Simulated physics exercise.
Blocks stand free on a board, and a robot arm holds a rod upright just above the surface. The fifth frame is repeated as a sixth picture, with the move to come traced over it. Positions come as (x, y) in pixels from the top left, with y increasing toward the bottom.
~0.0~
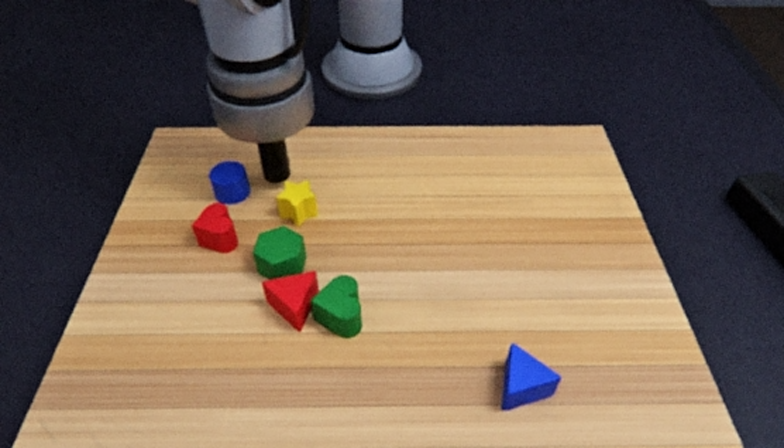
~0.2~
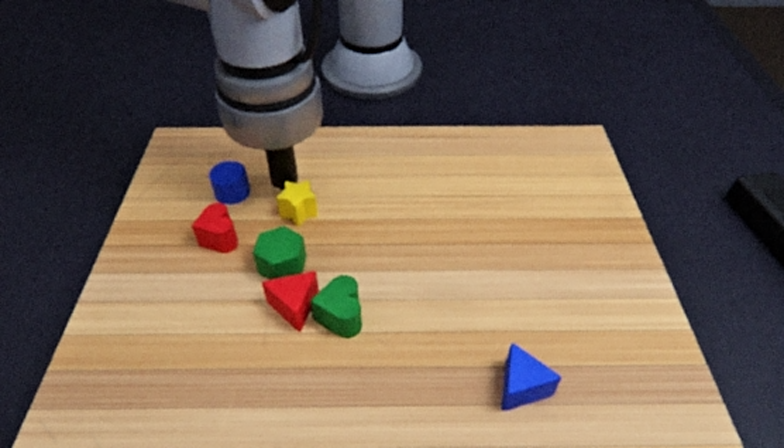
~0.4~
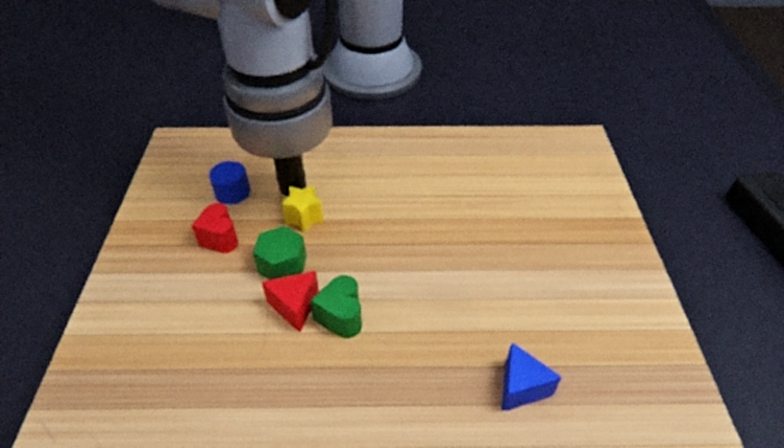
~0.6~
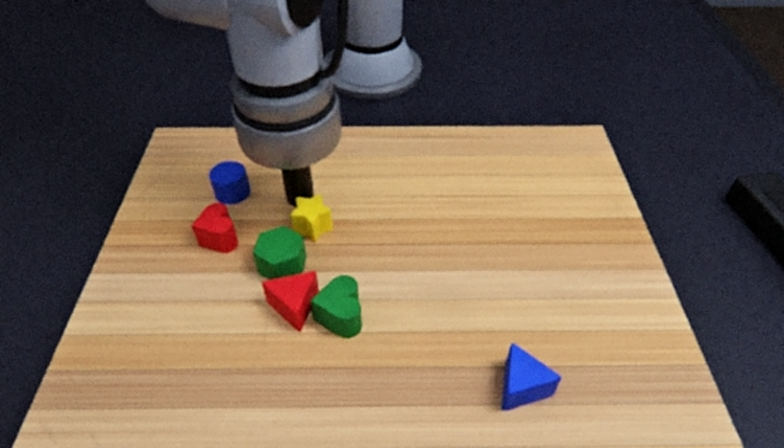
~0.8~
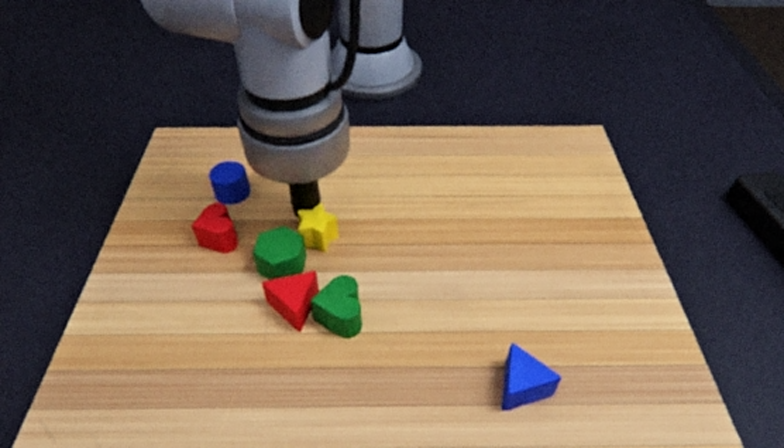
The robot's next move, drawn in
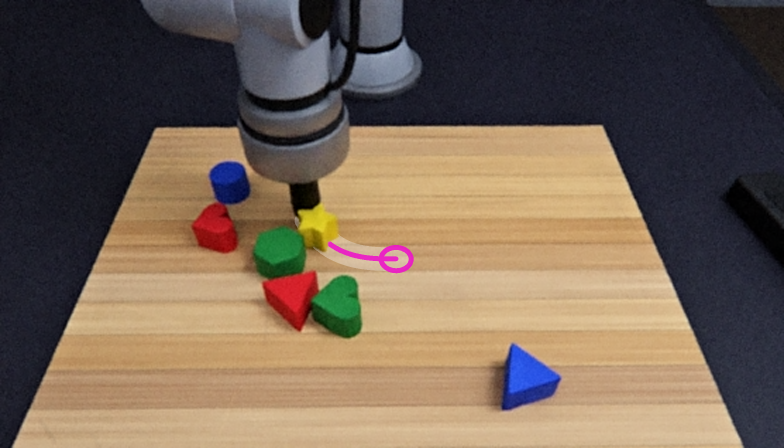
A robot arm's rod pushes the yellow star a short way down and right.
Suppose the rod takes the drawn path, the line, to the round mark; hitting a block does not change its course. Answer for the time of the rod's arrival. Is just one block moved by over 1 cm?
Yes
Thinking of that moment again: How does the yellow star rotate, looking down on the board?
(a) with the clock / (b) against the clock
The one that fits is a, with the clock.
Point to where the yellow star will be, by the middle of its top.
I'd expect the centre of its top face to be at (361, 261).
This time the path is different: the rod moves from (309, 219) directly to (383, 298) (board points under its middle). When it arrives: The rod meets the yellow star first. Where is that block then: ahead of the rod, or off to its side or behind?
By the time the path ends, the yellow star is still sitting right in front of the rod.
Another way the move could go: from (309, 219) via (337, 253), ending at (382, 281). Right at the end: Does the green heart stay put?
Answer: No.
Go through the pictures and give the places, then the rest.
Rod's lower end (278, 175); green six-sided block (278, 244); yellow star (296, 191); green heart (339, 296), in the first frame.
Rod (285, 181); blocks still, in the second frame.
Rod (293, 189); yellow star (301, 197), in the third frame.
Rod (301, 199); yellow star (310, 207), in the fourth frame.
Rod (308, 211); green six-sided block (278, 244); yellow star (315, 217); green heart (339, 296), in the fifth frame.
Drawn move, from (309, 219) by way of (327, 242) and (358, 256) to (396, 259).
The first path, step by step. One third of the way, rod (326, 234); yellow star (334, 242).
Two thirds of the way, rod (358, 248); yellow star (355, 259), turned 25° clockwise.
At the end, rod (396, 251); green six-sided block still; yellow star (361, 261), turned 45° clockwise; green heart (339, 299).
